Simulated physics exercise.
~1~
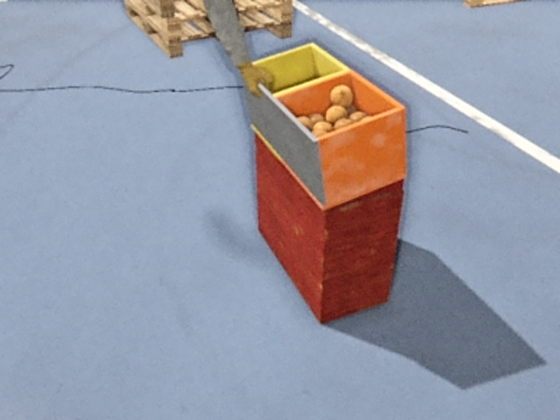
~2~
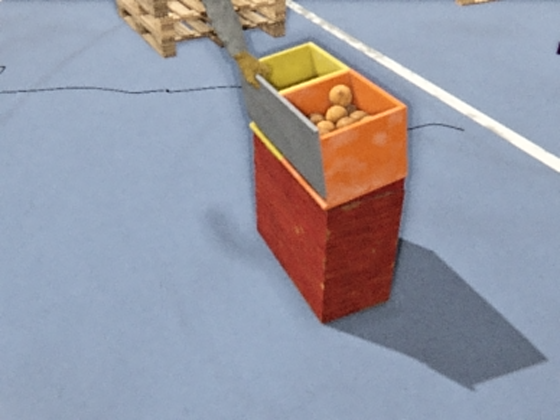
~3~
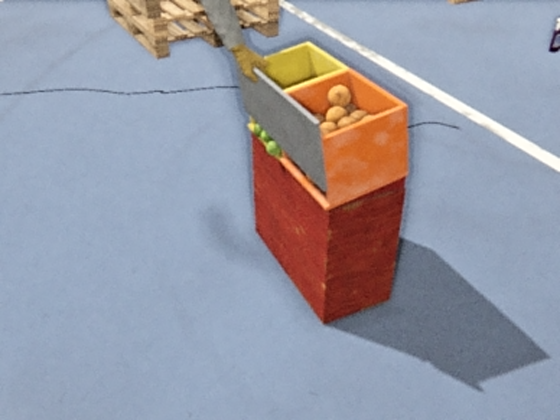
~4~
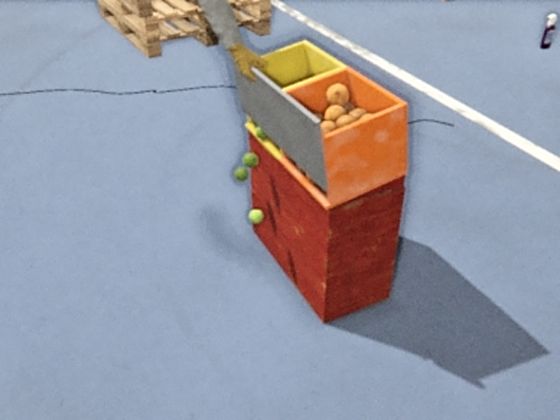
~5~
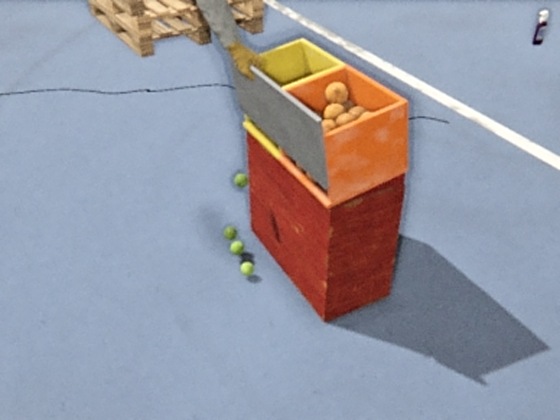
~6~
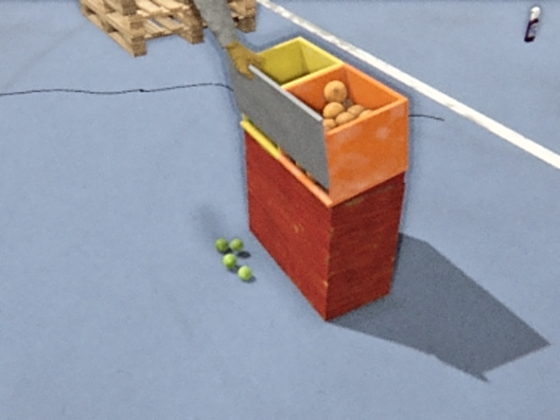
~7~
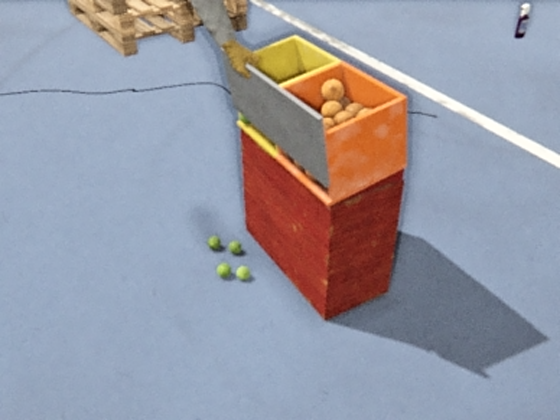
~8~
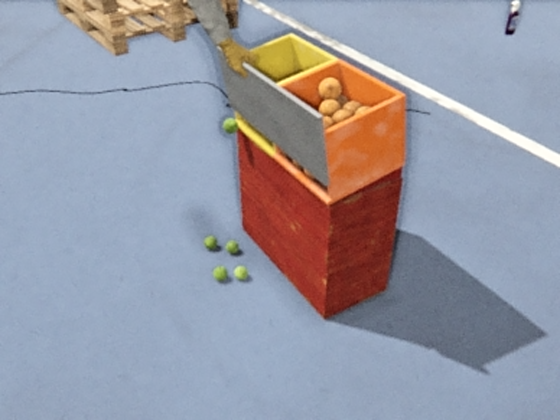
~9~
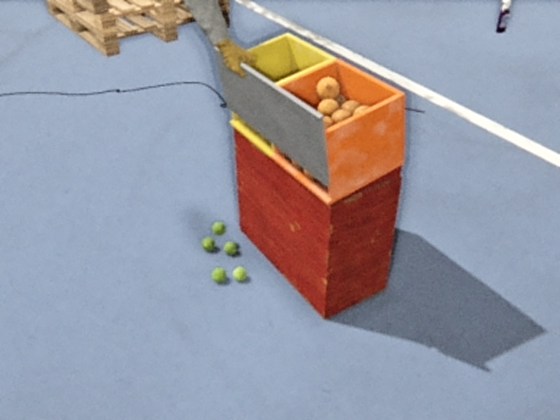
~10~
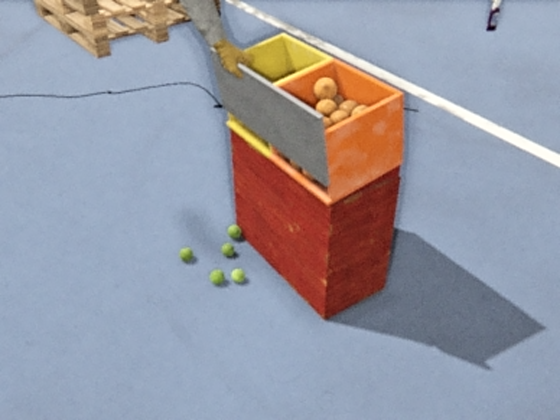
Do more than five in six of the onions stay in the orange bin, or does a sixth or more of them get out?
More than five in six of the onions stay in the orange bin. None is seen on the floor, where only green apples have landed.
